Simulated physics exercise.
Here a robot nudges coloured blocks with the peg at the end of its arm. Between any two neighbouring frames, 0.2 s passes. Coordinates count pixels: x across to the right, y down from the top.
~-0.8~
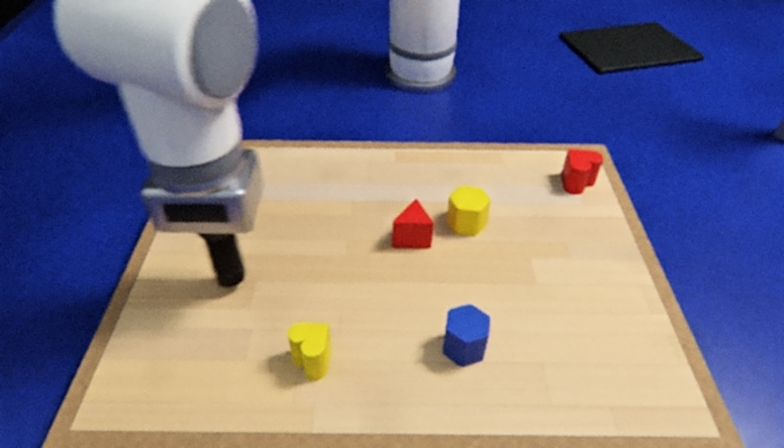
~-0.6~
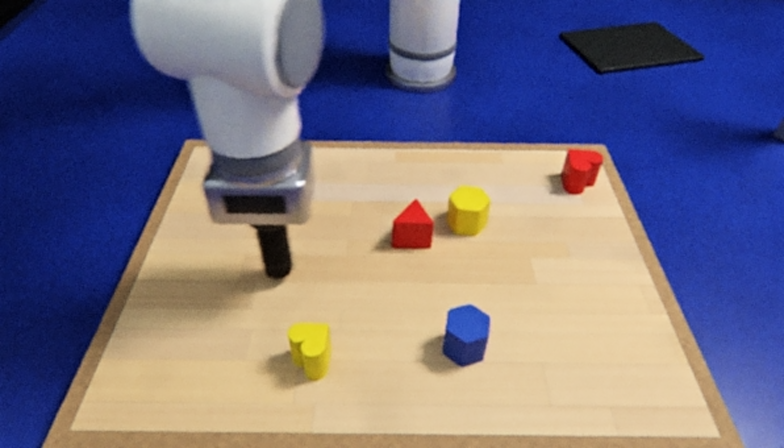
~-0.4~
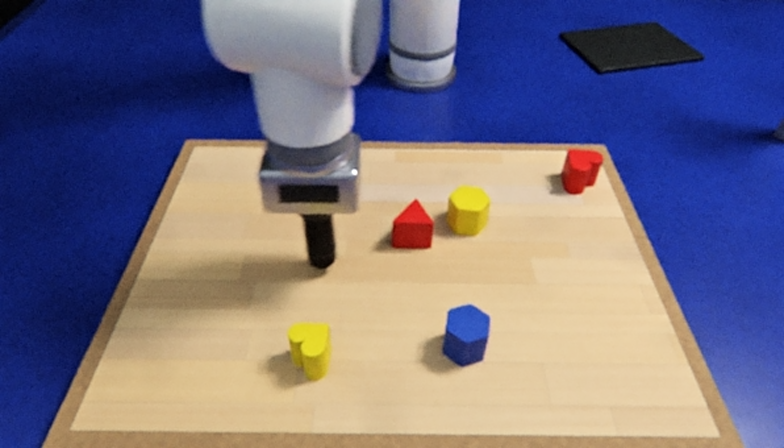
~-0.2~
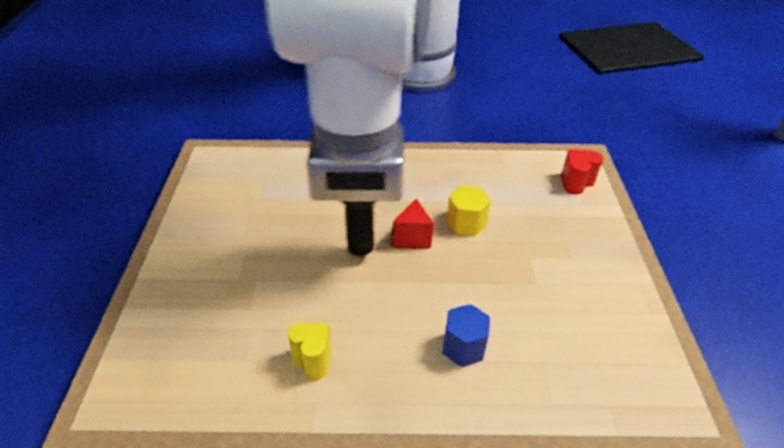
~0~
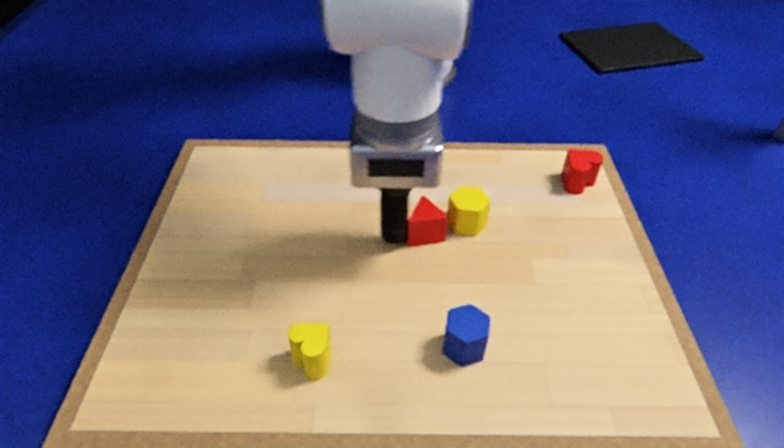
Robot arm moving its black peg rightward across a wooden board and nudging a red triangular block toward a yellow hexagon.
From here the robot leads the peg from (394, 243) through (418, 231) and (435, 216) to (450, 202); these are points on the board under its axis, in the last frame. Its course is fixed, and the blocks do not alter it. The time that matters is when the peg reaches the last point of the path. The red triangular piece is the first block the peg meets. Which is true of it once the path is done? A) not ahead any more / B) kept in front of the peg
Option A.
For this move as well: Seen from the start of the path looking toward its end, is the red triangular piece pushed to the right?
That would be a yes.
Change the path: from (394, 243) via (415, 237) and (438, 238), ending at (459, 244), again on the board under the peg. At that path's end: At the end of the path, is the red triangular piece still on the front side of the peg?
Yes - that is the case.
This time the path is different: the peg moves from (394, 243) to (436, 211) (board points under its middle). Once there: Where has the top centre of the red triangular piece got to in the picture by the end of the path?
The red triangular piece ends near (444, 208).
The first path, step by step. Halfway along, peg at (428, 216); red triangular piece at (451, 210); yellow hexagon at (475, 197), turned 15° anticlockwise.
At the end, peg at (451, 194); red triangular piece at (453, 210); yellow hexagon at (478, 197), turned 15° anticlockwise.
